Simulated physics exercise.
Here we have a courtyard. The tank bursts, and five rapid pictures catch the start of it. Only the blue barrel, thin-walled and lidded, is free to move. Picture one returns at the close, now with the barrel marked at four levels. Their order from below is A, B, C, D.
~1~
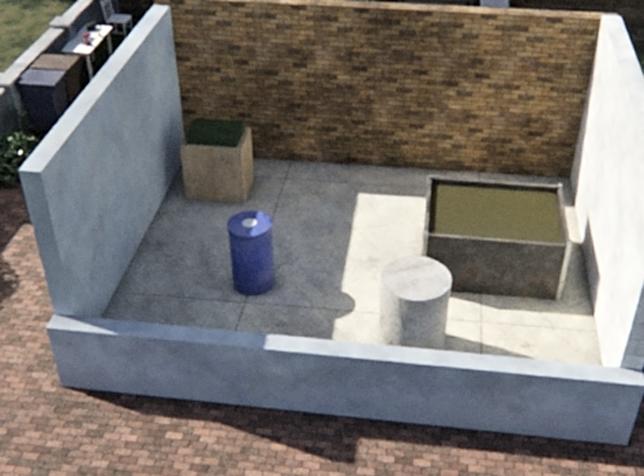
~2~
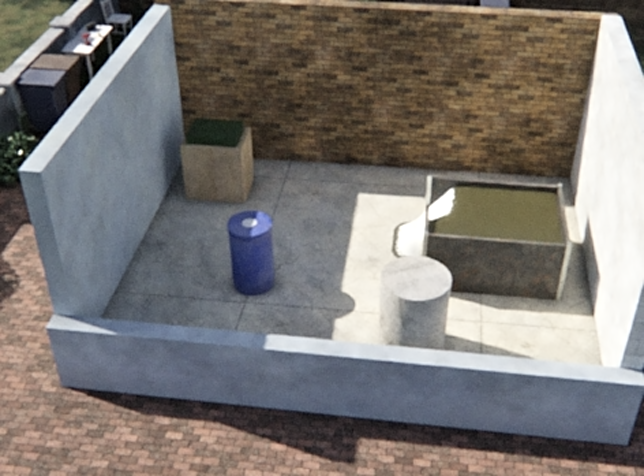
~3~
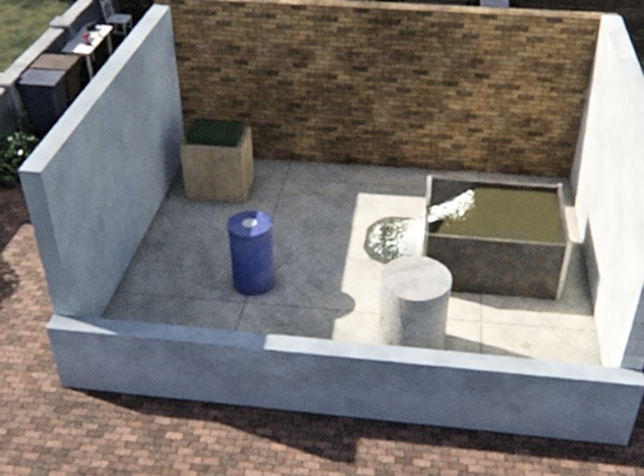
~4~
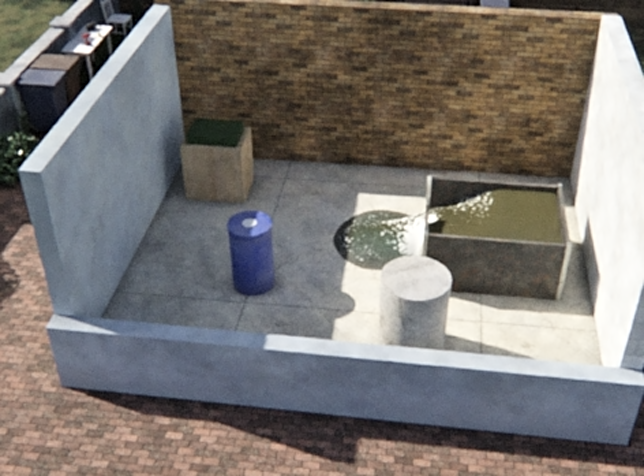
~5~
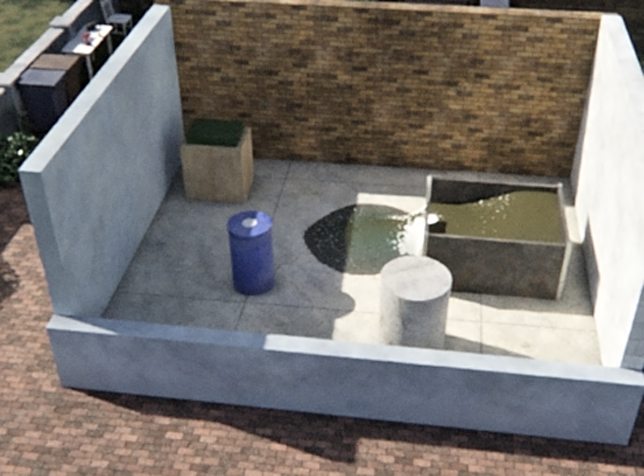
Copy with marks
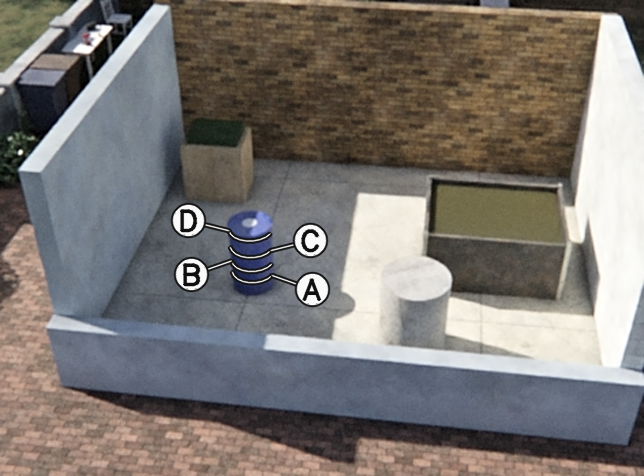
Water pours from the left side of a large tank and spreads across the courtyard floor.
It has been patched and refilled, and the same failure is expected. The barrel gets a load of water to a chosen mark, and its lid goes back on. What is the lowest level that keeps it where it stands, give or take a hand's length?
The limit is A.
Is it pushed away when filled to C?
No.
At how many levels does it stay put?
All of them.
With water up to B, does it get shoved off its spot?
No.
On the marked copy, A at (249, 282); B at (248, 271); C at (247, 257); D at (246, 240); from the bottom up A, B, C, D.
With A, it does not move.
With B, it does not move.
With C, it does not move.
With D, it does not move.
